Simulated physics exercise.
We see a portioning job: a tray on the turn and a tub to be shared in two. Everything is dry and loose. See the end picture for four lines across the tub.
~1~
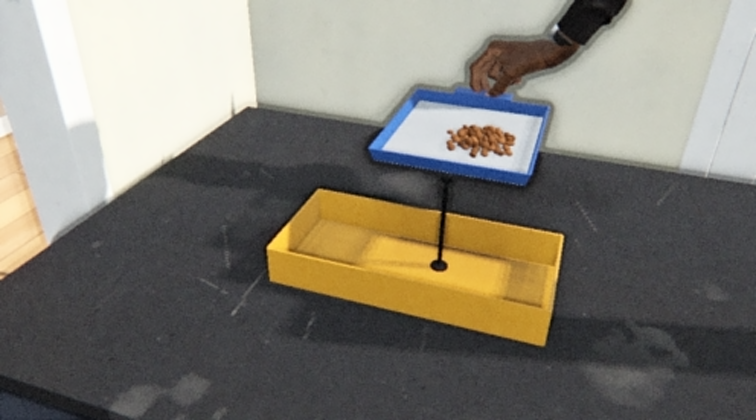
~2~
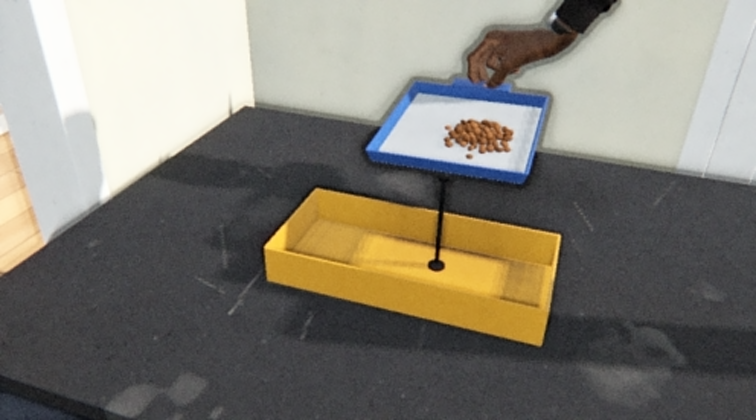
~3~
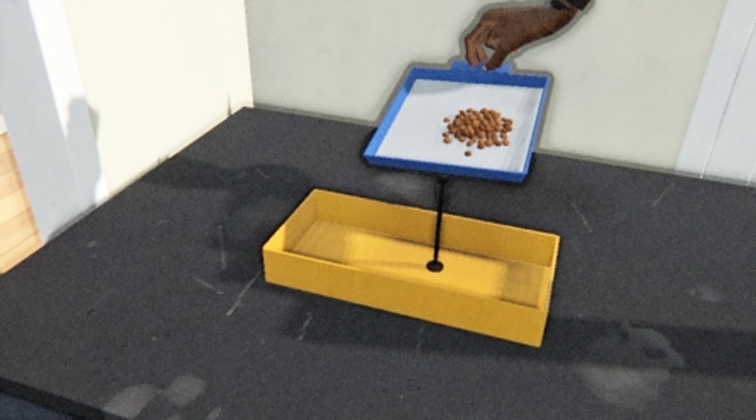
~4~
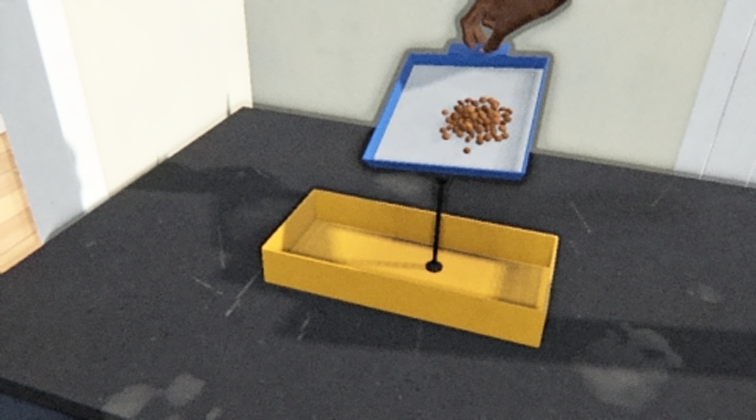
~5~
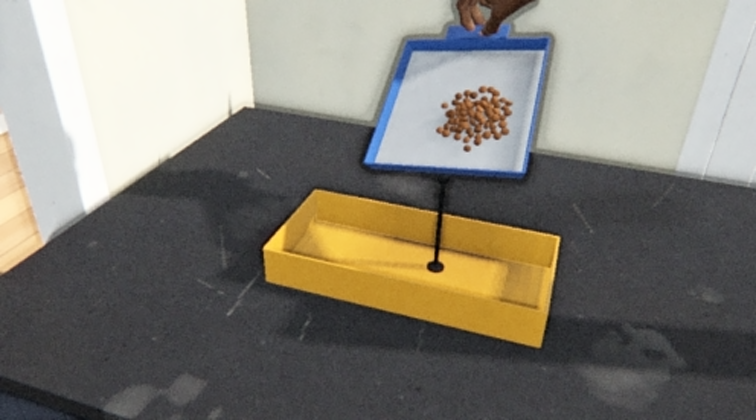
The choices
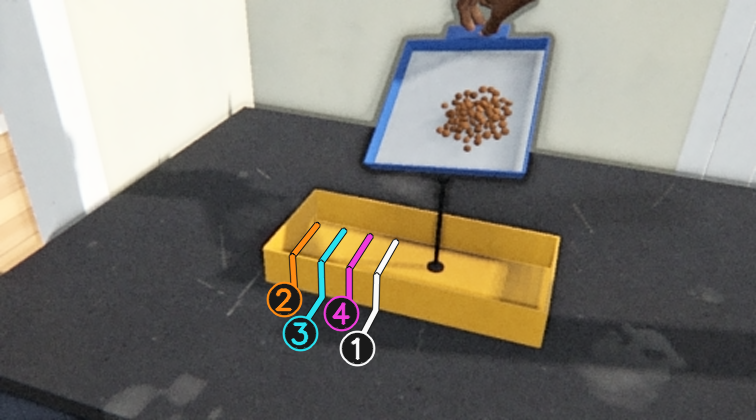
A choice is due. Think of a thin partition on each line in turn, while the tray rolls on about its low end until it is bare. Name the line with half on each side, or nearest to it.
1 beats the others.
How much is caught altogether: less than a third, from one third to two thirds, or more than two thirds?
More than two thirds.
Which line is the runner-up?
4 it is.
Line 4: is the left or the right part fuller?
The right side.
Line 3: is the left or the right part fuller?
Right.
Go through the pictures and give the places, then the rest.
The first frame shows corners of the pouring end at (374, 147) and (526, 172), level; middle of the load at (483, 141), bits of dog kibble.
The second frame shows corners of the pouring end at (371, 148) and (524, 171), barely tipped; no fin on the tray.
The third frame shows corners of the pouring end at (369, 152) and (522, 170), a little tipped; front corners of the tub at (264, 248) and (546, 312).
The fourth frame shows corners of the pouring end at (368, 156) and (520, 169), clearly tipped; far corners at (412, 55) and (544, 59).
The fifth frame shows corners of the pouring end at (369, 160) and (520, 169), clearly tipped; the left corner sinks clearly lower.
On the marked copy, line 1 crosses the front rim at (377, 274); line 2 crosses the front rim at (292, 255); line 3 crosses the front rim at (321, 261); line 4 crosses the front rim at (349, 268).
For line 1, of what is caught, about half on the left of the divider, about half on the right.
For line 2, of what is caught, none on the left of the divider, all on the right.
For line 3, of what is caught, none on the left of the divider, all on the right.
For line 4, of what is caught, a small part on the left of the divider, most on the right.
